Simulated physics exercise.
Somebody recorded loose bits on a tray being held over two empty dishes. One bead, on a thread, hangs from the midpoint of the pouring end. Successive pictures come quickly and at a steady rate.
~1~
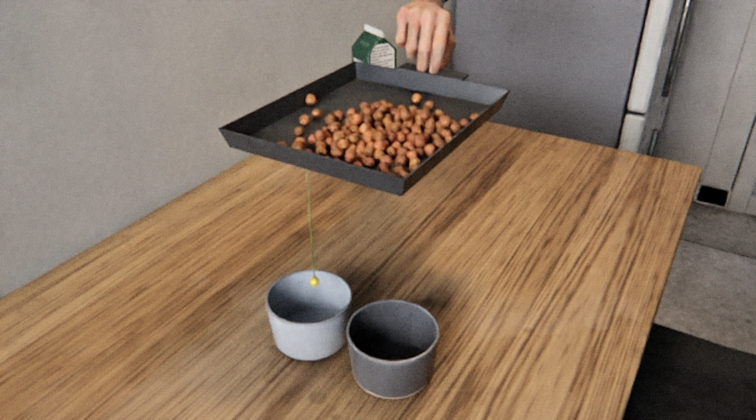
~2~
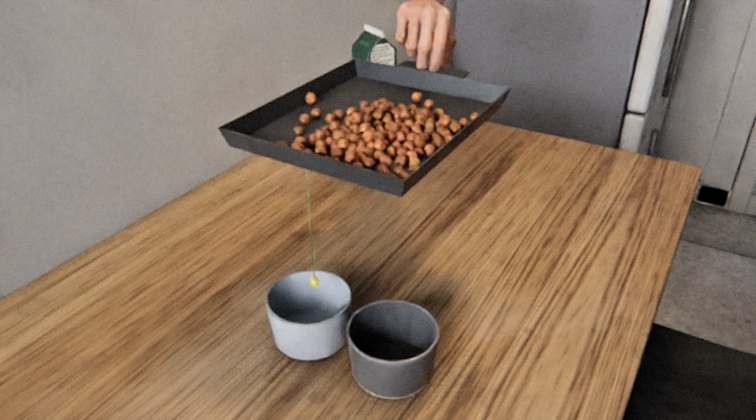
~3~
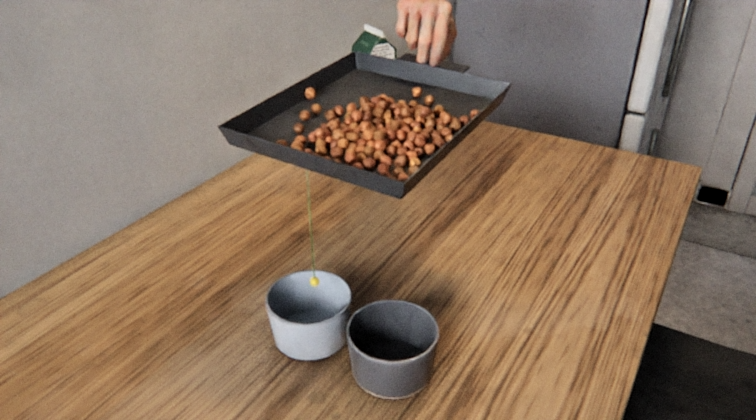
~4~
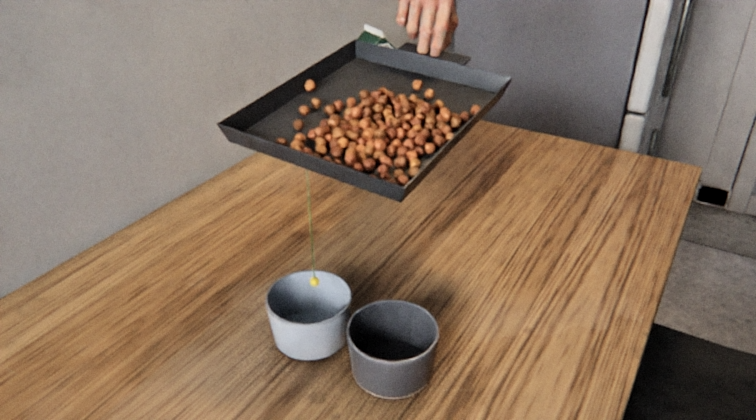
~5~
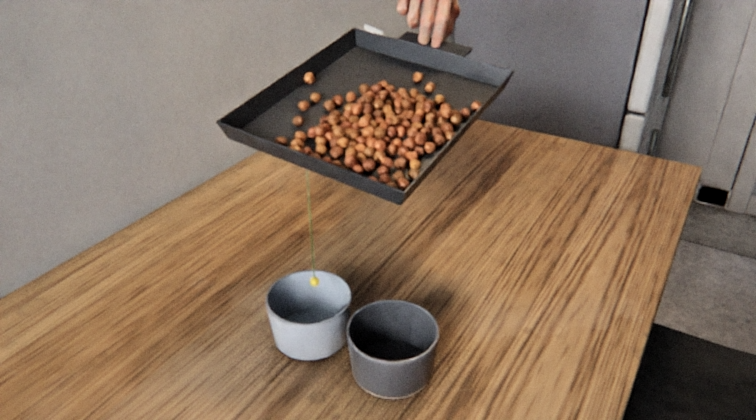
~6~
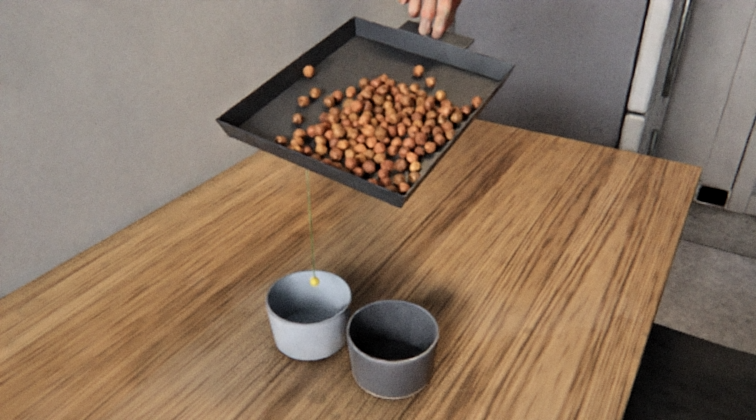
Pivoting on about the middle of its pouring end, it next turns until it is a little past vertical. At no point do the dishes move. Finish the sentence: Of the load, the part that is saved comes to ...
More than half of it.
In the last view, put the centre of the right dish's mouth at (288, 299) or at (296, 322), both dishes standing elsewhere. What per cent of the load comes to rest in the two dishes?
First placement: 0 per cent; second placement: 0 per cent.
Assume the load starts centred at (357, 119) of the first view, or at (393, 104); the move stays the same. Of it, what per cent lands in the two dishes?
From the first start you get 70 in a hundred, from the second 80 in a hundred.
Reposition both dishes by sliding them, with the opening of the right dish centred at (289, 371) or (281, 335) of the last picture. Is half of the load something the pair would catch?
Placing 1: A minority of it. Placing 2: A minority of it.
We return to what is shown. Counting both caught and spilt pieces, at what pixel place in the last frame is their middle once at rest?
Around (395, 357).
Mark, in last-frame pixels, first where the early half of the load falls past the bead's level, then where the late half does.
I'd say around (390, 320) at first, then around (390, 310).
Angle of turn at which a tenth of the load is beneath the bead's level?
Near 80 degrees.
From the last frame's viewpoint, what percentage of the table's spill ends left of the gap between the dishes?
Near 40 in a hundred.
Soon, tray tipped steeply; nearly all on the tray; a stray few outside both; a stray few in the air.
A while on, tray tipped past a quarter turn; a small part on the tray; about two thirds in the right dish; a small part outside both; a small part in the air.
Towards the end, tray tipped past a quarter turn; most in the right dish; about a quarter outside both.
Finally, tray tipped past a quarter turn; most in the right dish; none in the left dish; about a quarter outside both.
